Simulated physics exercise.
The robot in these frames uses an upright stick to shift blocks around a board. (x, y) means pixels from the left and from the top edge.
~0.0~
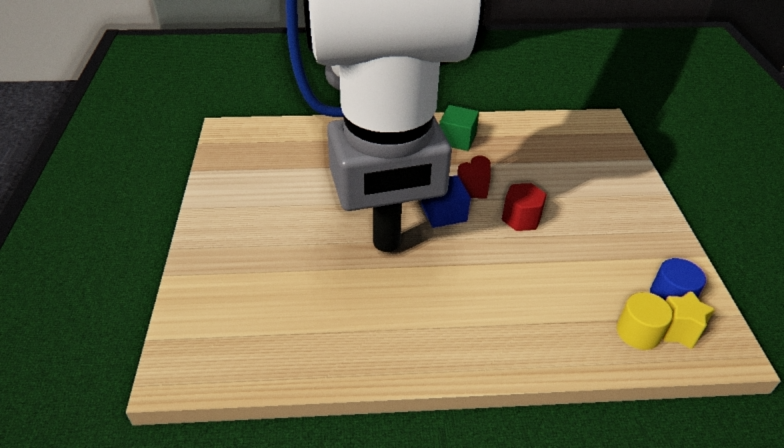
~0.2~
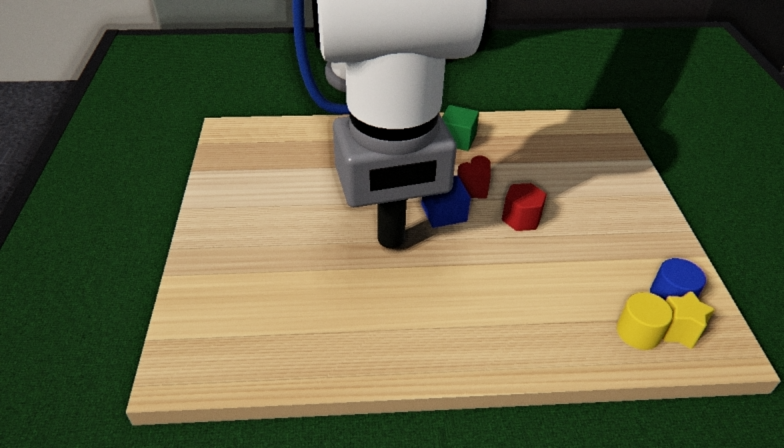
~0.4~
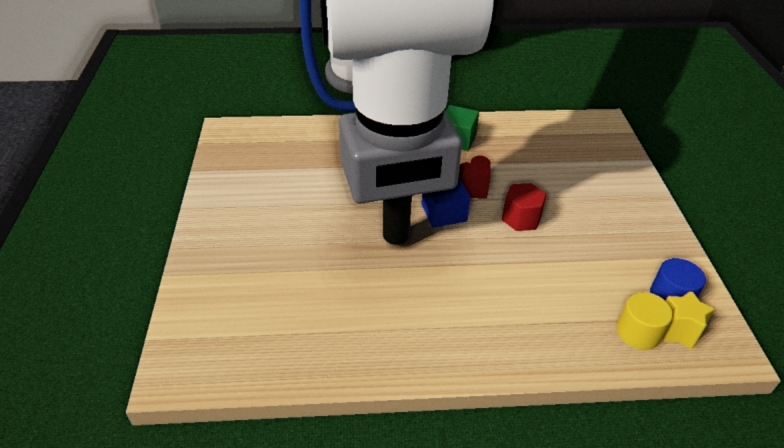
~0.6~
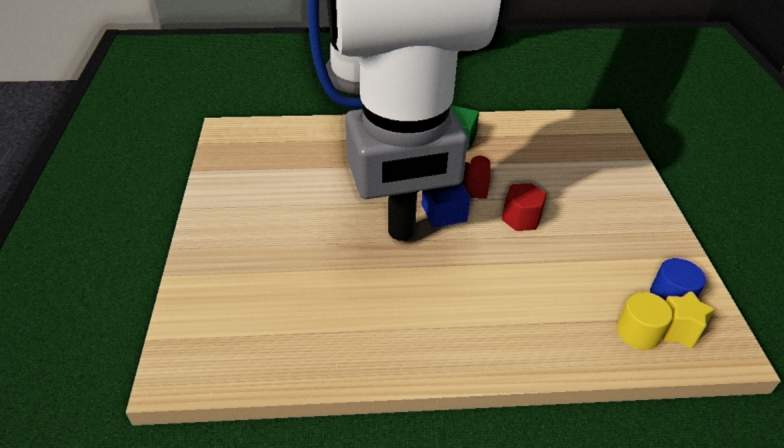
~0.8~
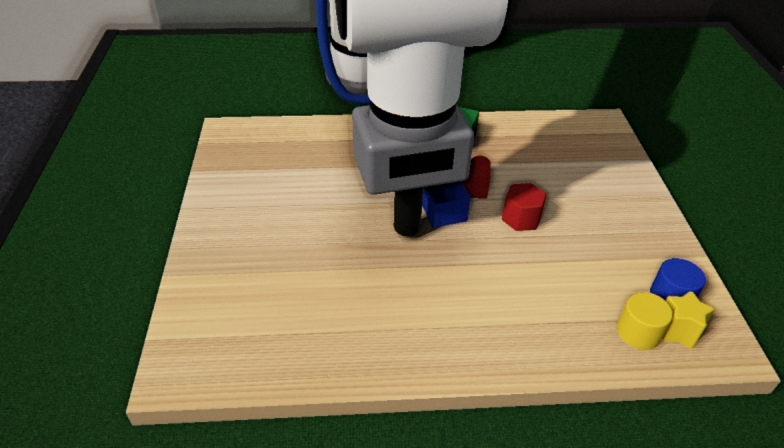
On a wooden board edged by green cloth, a robot arm holds a black upright stick just left of a blue block, with red, green, yellow and other blue blocks nearby. The arm slides the stick slowly right and slightly away, closing the small gap beside the blue block, while the blocks barely change.
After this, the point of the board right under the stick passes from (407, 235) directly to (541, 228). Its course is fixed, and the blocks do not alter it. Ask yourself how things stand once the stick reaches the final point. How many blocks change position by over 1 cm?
Count: Two.
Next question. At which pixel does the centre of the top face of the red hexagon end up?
Top centre: (552, 184).
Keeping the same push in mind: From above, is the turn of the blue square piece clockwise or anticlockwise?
It goes anticlockwise.
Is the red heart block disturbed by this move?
The answer is that it remains undisturbed.
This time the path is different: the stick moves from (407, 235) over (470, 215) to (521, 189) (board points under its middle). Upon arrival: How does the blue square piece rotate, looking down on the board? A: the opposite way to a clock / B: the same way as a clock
(A)
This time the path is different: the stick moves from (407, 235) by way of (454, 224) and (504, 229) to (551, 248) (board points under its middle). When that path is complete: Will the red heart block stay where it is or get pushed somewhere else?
Moved off its spot.
The first path, step by step. One third of the way, stick (453, 226); blue square piece (457, 184), turned 40° anticlockwise.
Two thirds of the way, stick (498, 224); blue square piece (463, 184), turned 65° anticlockwise.
At the end, stick (542, 222); blue square piece (463, 184), turned 65° anticlockwise; red heart block in place; red hexagon (552, 184), turned 40° anticlockwise.
